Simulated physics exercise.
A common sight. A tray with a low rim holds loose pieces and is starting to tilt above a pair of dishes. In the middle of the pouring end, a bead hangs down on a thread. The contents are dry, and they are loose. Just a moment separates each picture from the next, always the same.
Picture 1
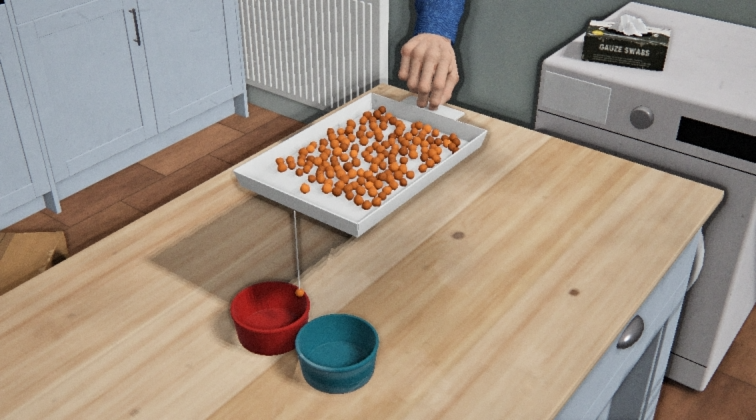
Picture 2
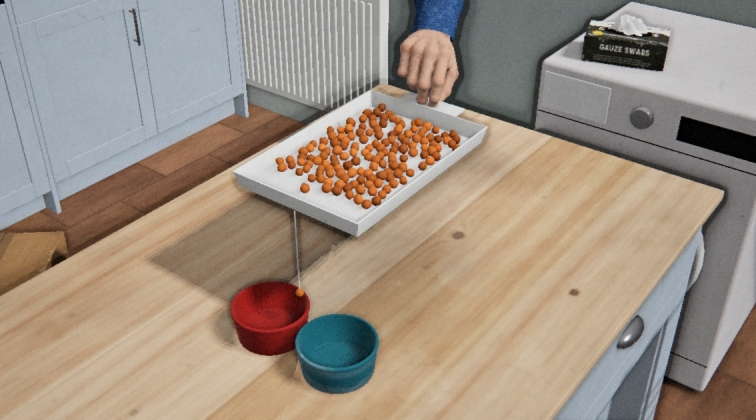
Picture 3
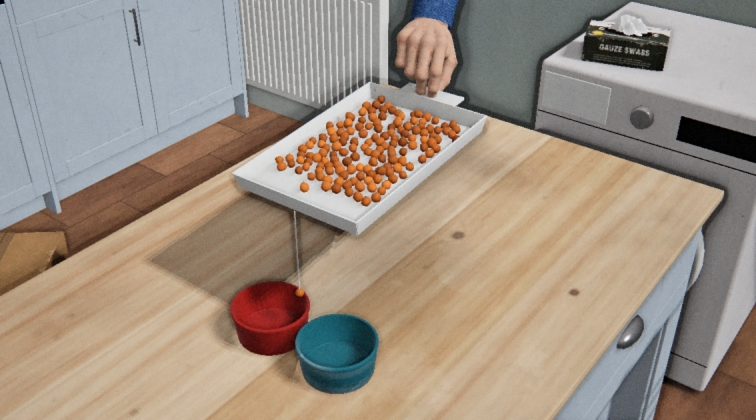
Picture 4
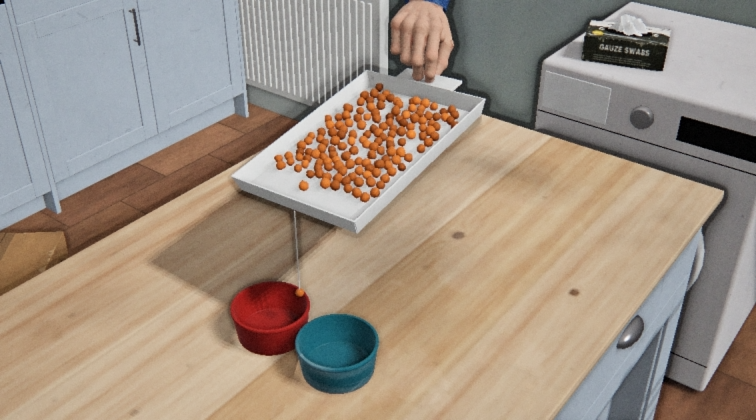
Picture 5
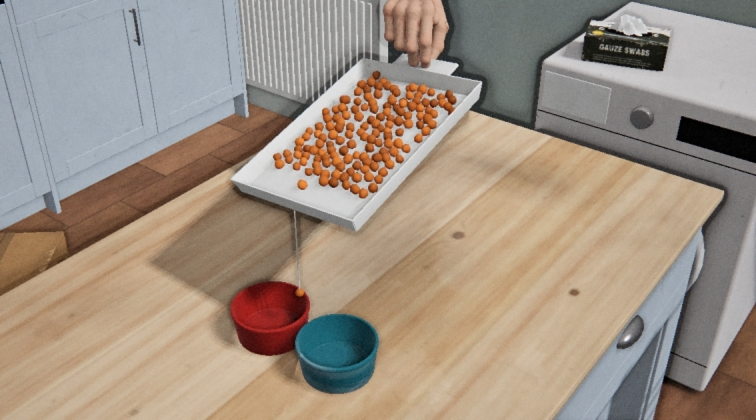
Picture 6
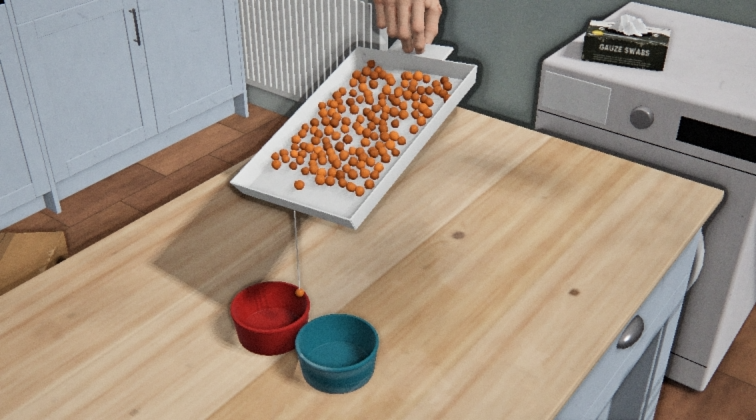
Kitchen worktop with a hand raising the far end of a white tray of orange-brown pieces above red and teal dishes.
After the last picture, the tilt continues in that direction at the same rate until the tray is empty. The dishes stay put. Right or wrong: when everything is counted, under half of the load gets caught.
Right.
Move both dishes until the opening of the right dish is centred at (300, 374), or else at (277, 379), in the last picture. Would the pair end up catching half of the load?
For the two tries in order: Not as much as half, not as much as half.
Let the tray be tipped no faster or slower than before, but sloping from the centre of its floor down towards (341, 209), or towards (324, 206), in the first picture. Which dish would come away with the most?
Rightward dish on the first try, Rightward dish on the second.
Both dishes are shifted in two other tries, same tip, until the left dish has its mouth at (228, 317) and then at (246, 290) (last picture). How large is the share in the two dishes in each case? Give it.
It comes to roughly 40 per cent in one try and roughly 60 per cent in the next.
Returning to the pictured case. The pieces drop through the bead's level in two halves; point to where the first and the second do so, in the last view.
I'd place the first part at (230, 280) and the rest at (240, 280).
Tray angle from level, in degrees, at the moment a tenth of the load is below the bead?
Near 85 degrees.
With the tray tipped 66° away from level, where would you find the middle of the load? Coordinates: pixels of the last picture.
Somewhere around pixel (277, 166) in the last picture.
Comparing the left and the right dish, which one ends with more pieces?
So the winner turns out to be the left-side one.
Soon after the last picture, tray tipped steeply; nearly all on the tray; a small part in the air.
A little later, tray tipped past a quarter turn; about two thirds on the tray; a small part in the left dish; about a quarter outside both; a small part in the air.
Later still, tray tipped past a quarter turn; about a third in the left dish; about two thirds outside both.
At rest, tray tipped past a quarter turn; none in the right dish; about a third in the left dish; about two thirds outside both.
